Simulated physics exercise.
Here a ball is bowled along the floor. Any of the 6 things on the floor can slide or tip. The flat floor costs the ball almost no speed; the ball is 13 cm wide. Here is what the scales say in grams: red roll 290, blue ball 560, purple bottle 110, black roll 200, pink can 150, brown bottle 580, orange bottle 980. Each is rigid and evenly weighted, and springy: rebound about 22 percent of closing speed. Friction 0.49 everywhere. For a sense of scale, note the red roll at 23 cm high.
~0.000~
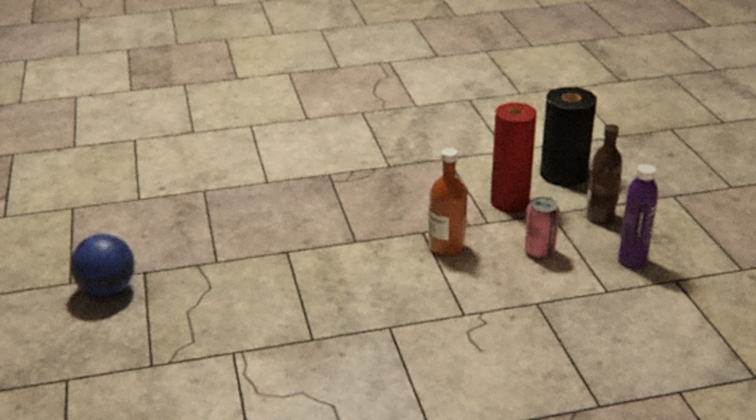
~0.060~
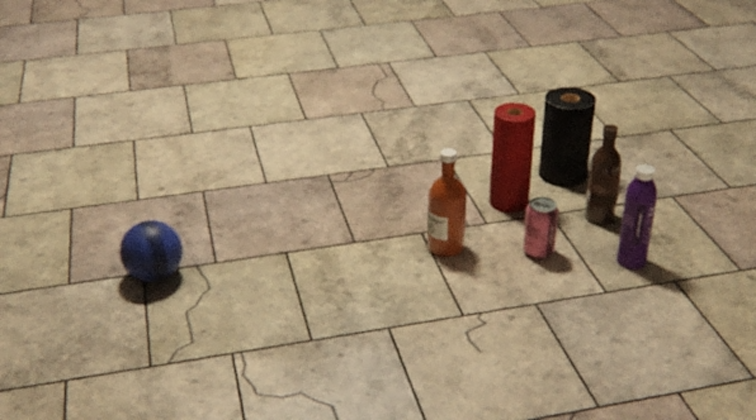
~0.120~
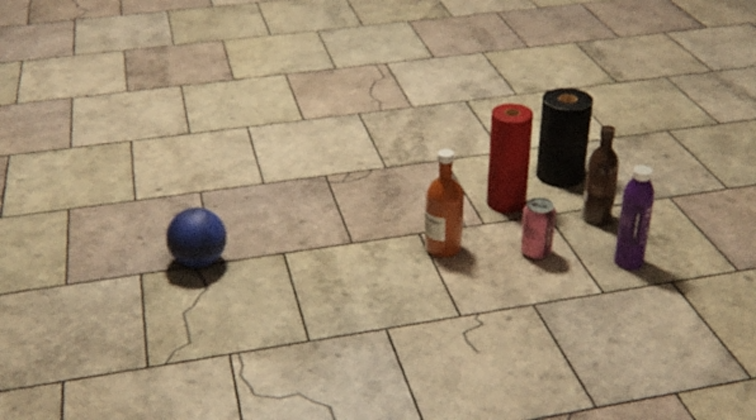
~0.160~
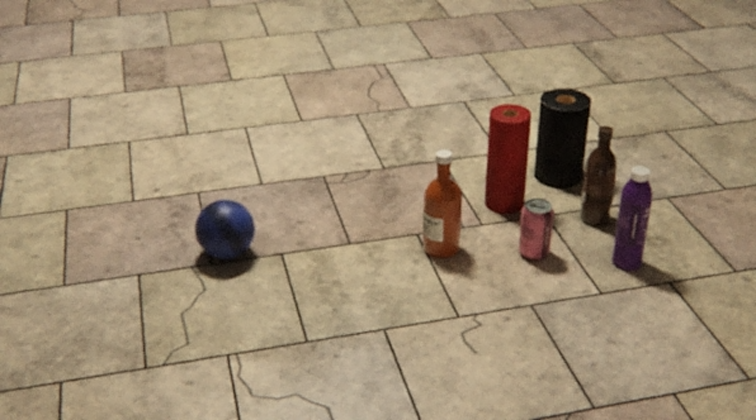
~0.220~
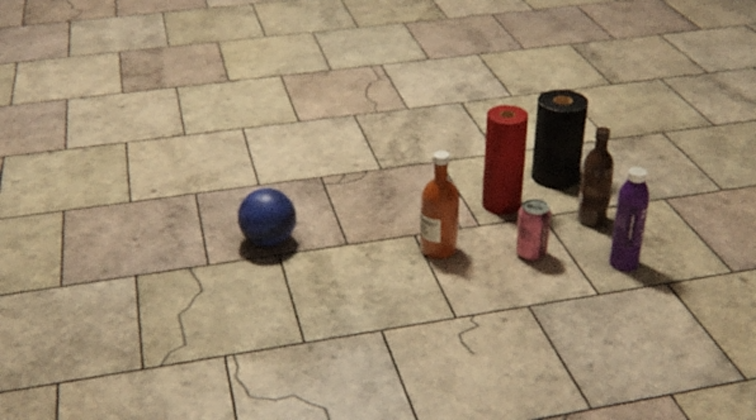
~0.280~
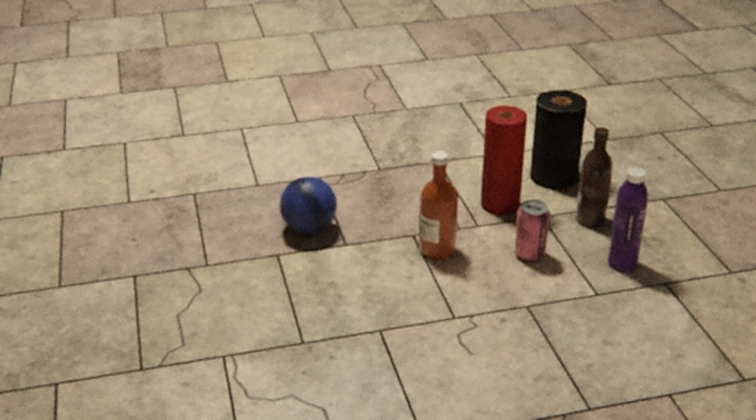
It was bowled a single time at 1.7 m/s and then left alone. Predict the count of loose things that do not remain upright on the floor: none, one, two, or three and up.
The count is one.
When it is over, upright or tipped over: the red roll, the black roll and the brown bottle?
Well, the red roll holds steady, the black roll tumbles down, and the brown bottle holds steady.
Around 0.58 s, ball 98 cm along; blue ball near (499, 149).
Around 0.88 s, ball 138 cm along; blue ball near (603, 99); black roll at 57° to upright.
Around 1.08 s, ball 164 cm along; blue ball near (660, 70); black roll on its side.
Around 1.48 s, black roll on its side.
Finally (1.7 s), on their side or leaning hard on the floor, black roll; the other 5 still in place (within 8 cm). Final places as that camera would see them, red roll near (503, 161), purple bottle near (629, 219).
